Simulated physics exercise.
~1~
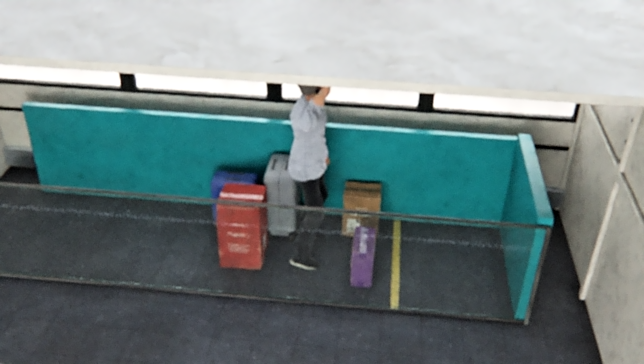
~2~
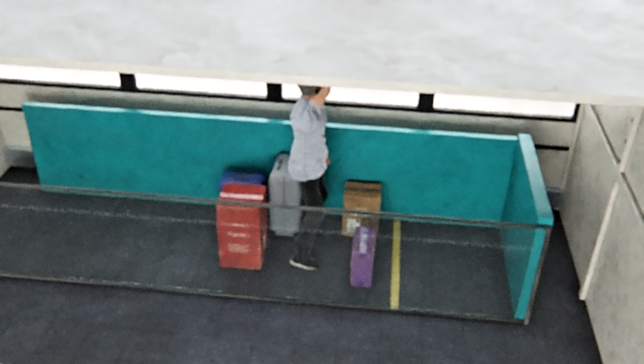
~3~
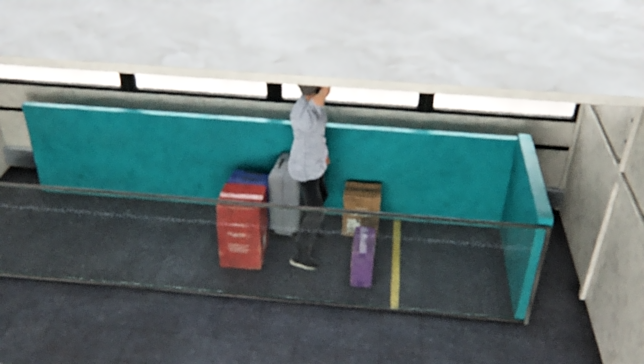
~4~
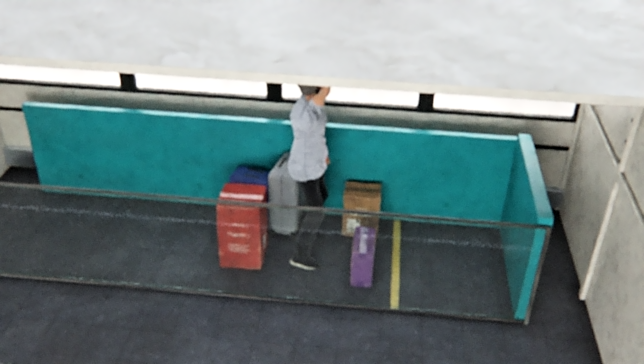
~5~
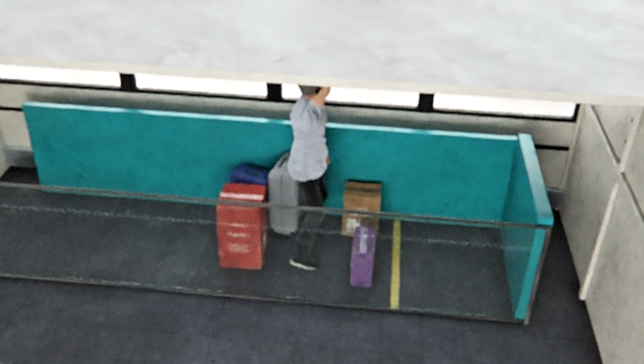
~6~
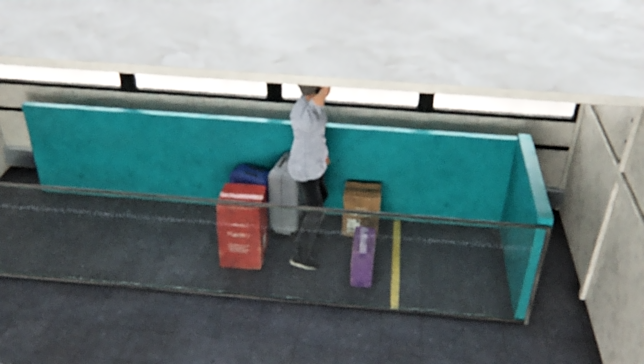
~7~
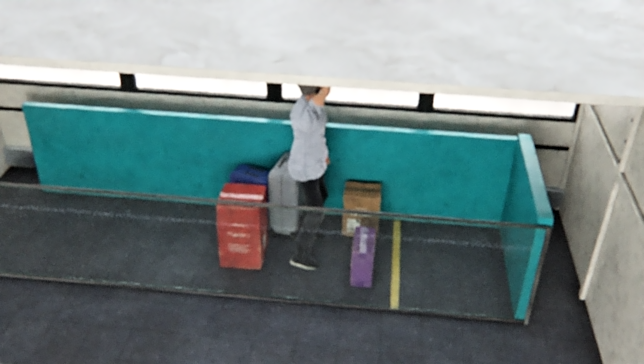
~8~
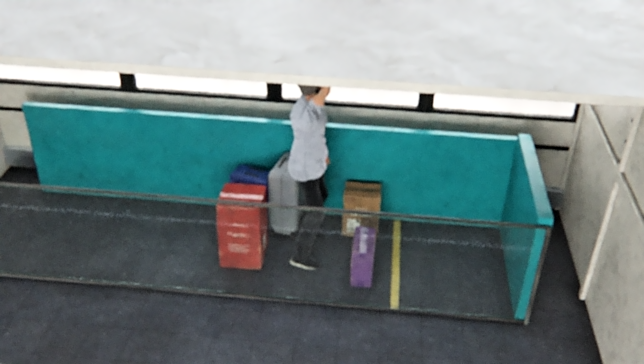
Tram standing bay with a passenger holding the rail as a blue case shifts slightly right, then rests short of the yellow line.
